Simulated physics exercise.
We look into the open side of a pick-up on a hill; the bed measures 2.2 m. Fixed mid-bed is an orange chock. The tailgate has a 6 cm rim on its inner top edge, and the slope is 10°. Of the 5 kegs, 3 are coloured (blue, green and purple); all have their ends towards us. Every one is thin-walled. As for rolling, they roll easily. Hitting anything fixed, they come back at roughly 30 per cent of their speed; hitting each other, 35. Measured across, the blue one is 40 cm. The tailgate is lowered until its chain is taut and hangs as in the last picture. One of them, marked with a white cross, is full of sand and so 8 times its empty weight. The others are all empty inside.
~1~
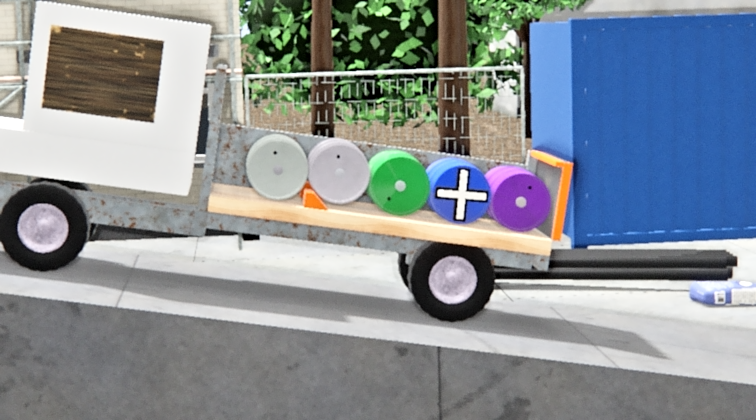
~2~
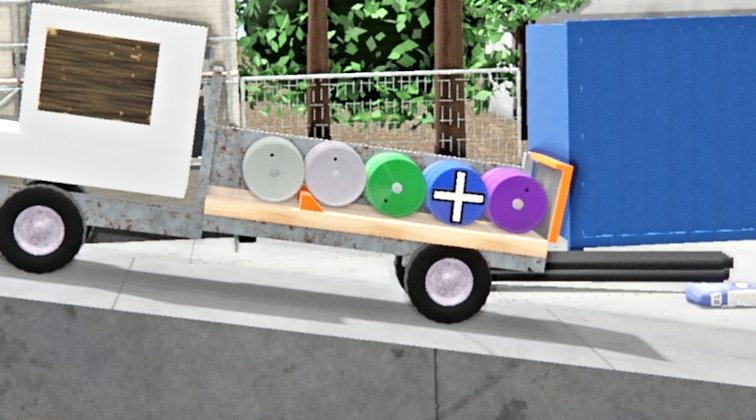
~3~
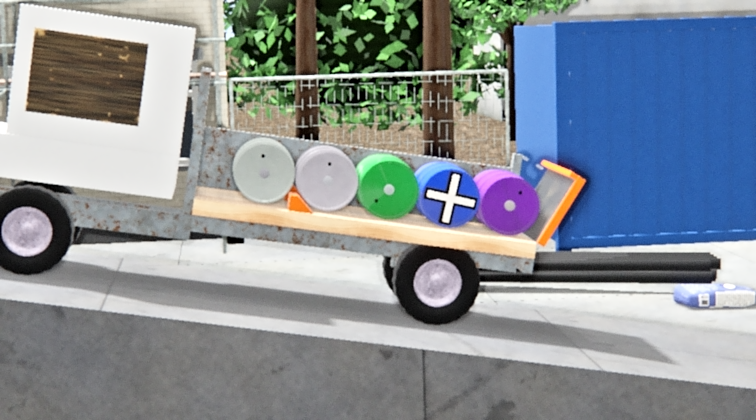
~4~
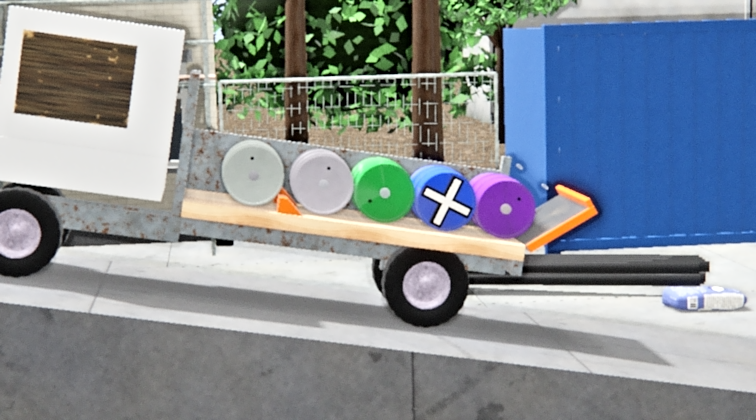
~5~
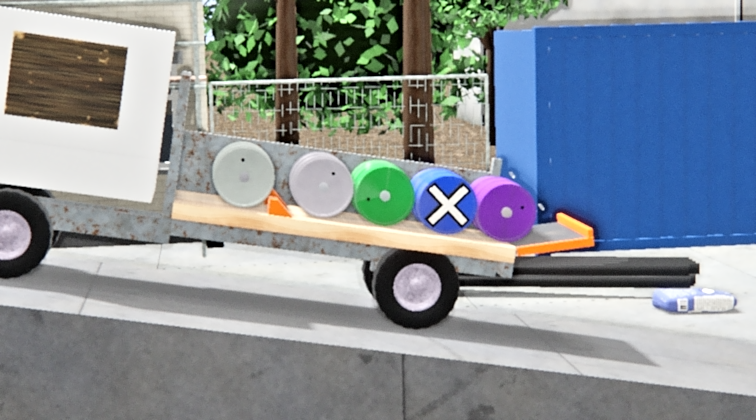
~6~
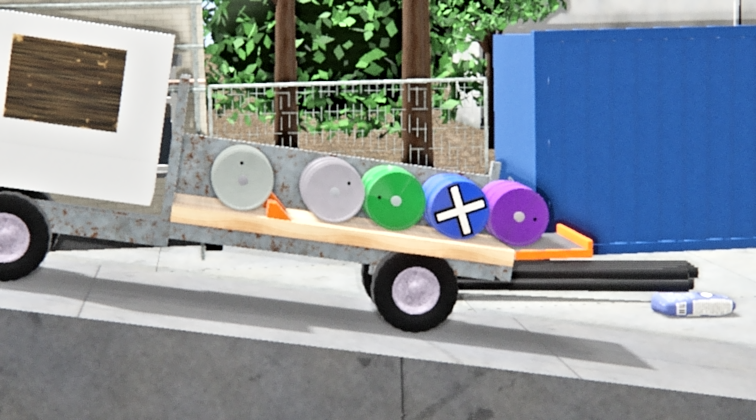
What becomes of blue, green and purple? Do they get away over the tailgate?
The blue one stays put, the Green one stays put, and the Purple one escapes.
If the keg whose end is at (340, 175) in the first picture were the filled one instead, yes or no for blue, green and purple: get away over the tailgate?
Then for blue it's true, for green true, for purple true.
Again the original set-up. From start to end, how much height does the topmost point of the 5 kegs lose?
Some 0 centimetres.
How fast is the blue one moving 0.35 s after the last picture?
Estimated speed near 0.5 m/s.
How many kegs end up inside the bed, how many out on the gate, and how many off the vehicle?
3 - 1 - 1.
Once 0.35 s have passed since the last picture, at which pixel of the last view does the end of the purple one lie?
Around pixel (562, 216).
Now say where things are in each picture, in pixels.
Blue at (462, 195), green at (401, 187), purple at (522, 203); gate 80° above level, tip at (568, 166); white cross at (462, 195), in the first frame.
Blue at (458, 197), green at (398, 189), purple at (519, 205); gate 77° above level, tip at (568, 169), in the second frame.
Blue at (451, 198), green at (390, 190), purple at (511, 206); gate 56° above level, tip at (580, 181), in the third frame.
Blue at (447, 202), green at (386, 194), purple at (507, 210); gate 28° above level, tip at (592, 211), in the fourth frame.
Blue at (448, 205), green at (386, 197), purple at (508, 213); gate 5° above level, tip at (590, 242), in the fifth frame.
Blue at (460, 210), green at (397, 202), purple at (520, 217); gate 1° below level, tip at (589, 253), in the sixth frame.
Then, 0.35 s after the last picture, blue is on the bed, 10 cm short of the hinge, rolling right; green is on the bed, 55 cm short of the hinge, rolling right; purple is on the gate, 30 cm past the hinge, rolling right; 0 gone off the back.
Then, 0.75 s after the last picture, blue is on the gate, 20 cm past the hinge, rolling right; green is on the bed, 20 cm short of the hinge, rolling right; purple is dropping off the gate; 1 gone off the back.
At rest (3.55 s after the last picture), blue is on the gate, 30 cm past the hinge; green is on the bed, 10 cm short of the hinge; purple is out on the ground; 1 gone off the back.
